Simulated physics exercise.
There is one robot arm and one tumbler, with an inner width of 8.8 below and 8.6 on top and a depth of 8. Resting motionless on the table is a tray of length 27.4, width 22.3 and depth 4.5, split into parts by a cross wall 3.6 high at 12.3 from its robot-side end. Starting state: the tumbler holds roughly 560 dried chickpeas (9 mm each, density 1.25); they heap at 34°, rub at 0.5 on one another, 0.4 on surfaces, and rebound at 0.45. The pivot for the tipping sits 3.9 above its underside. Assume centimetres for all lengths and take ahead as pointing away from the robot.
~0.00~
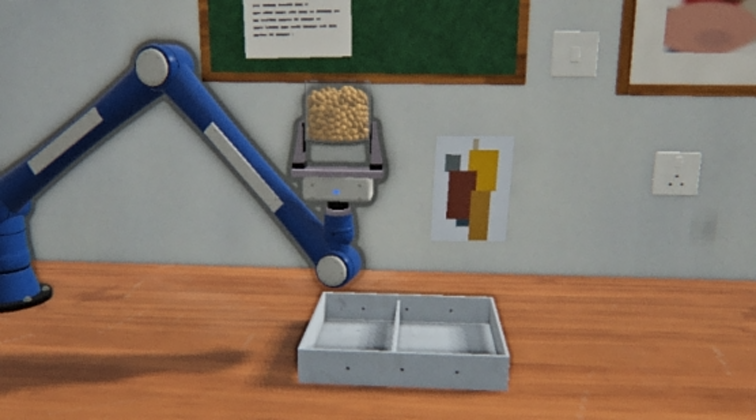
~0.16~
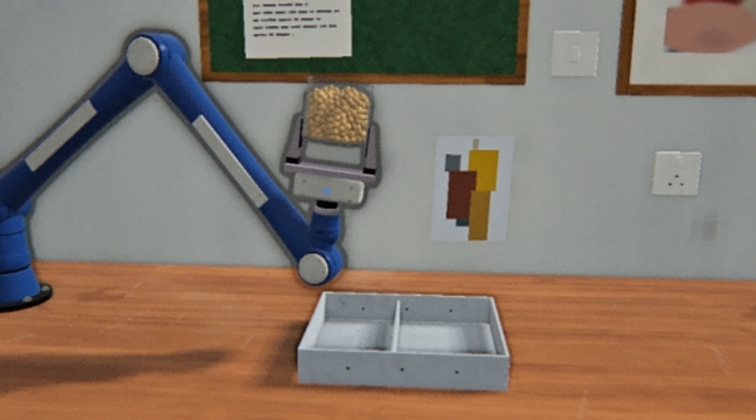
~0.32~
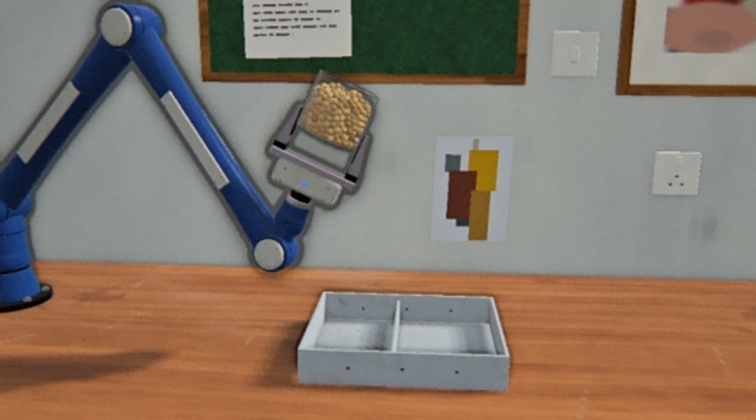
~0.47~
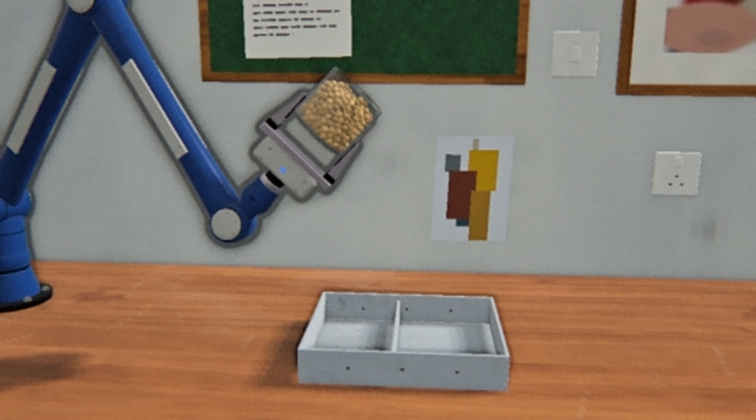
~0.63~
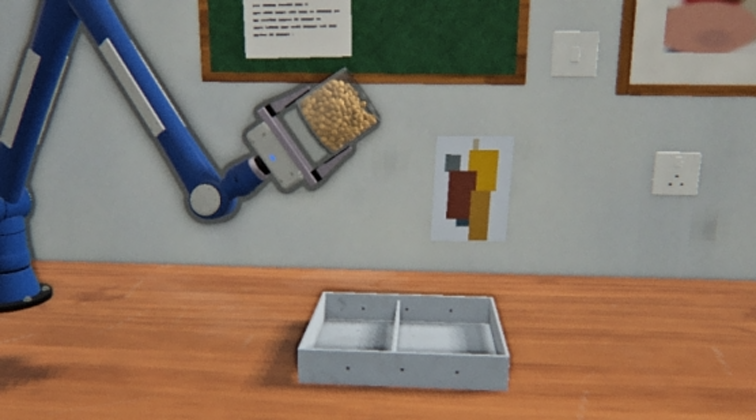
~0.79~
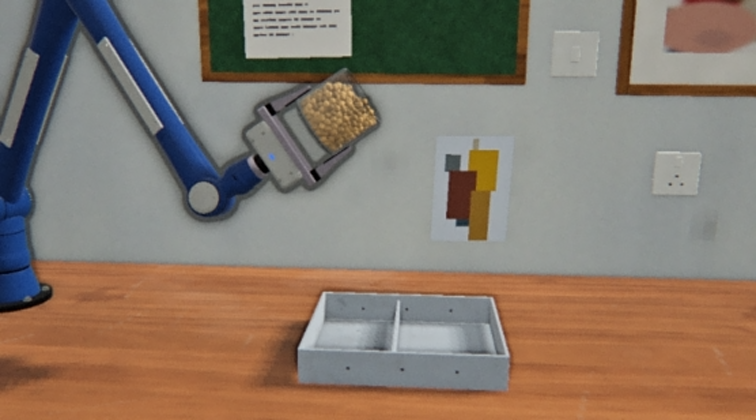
Above a wooden table with an empty, divided grey tray on it, a blue robot arm held up a clear tumbler of chickpeas, tilted it steadily to the right, then kept it slanted there.
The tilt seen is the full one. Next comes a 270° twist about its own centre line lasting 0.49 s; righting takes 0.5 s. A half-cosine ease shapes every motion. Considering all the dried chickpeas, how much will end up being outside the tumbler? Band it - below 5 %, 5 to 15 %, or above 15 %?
My answer is below 5 %.
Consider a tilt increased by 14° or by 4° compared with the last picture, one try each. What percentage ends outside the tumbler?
You'd get close to 15 per cent, then close to 0 per cent.
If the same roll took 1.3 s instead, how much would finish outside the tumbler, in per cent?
It would then come to about 5 per cent.
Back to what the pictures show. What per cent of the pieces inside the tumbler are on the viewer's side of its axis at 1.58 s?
It's close to 50 percent.
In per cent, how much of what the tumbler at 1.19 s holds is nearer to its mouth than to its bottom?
Close to 40 per cent lies in the mouth half.
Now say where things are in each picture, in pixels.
Tumbler middle at (338, 112), upright; upper third of the load around (339, 100), from x 310 to 365, top at y 90; 558 in the tumbler, in the first frame.
Tumbler middle at (338, 112), tipped 7°; upper third of the load around (337, 101), from x 310 to 365, top at y 90, in the second frame.
Tumbler middle at (338, 112), tipped 24°; upper third of the load around (336, 101), from x 305 to 370, top at y 85, in the third frame.
Tumbler middle at (338, 112), tipped 44°; upper third of the load around (334, 100), from x 300 to 370, top at y 85, in the fourth frame.
Tumbler middle at (338, 112), tipped 55°; upper third of the load around (334, 100), from x 305 to 375, top at y 85, in the fifth frame.
Tumbler middle at (338, 112), tipped 56°; upper third of the load around (333, 101), from x 305 to 375, top at y 85; 558 in the tumbler, in the sixth frame.
By 1.19 s, tipped 56°, highest piece 40 above the table; 557 in the tumbler, 1 in flight or on a rim.
By 1.58 s, tipped 19°, highest piece 39 above the table; 552 in the tumbler, 5 in the far-side part, 1 in flight or on a rim.
By 1.98 s, upright, highest piece 40 above the table; 552 in the tumbler, 6 in the far-side part.
By 2.68 s, upright, highest piece 40 above the table; 552 in the tumbler, 6 in the far-side part.
Final count, 552 in the tumbler, 6 in the far-side part. That is 1 % outside the tumbler.
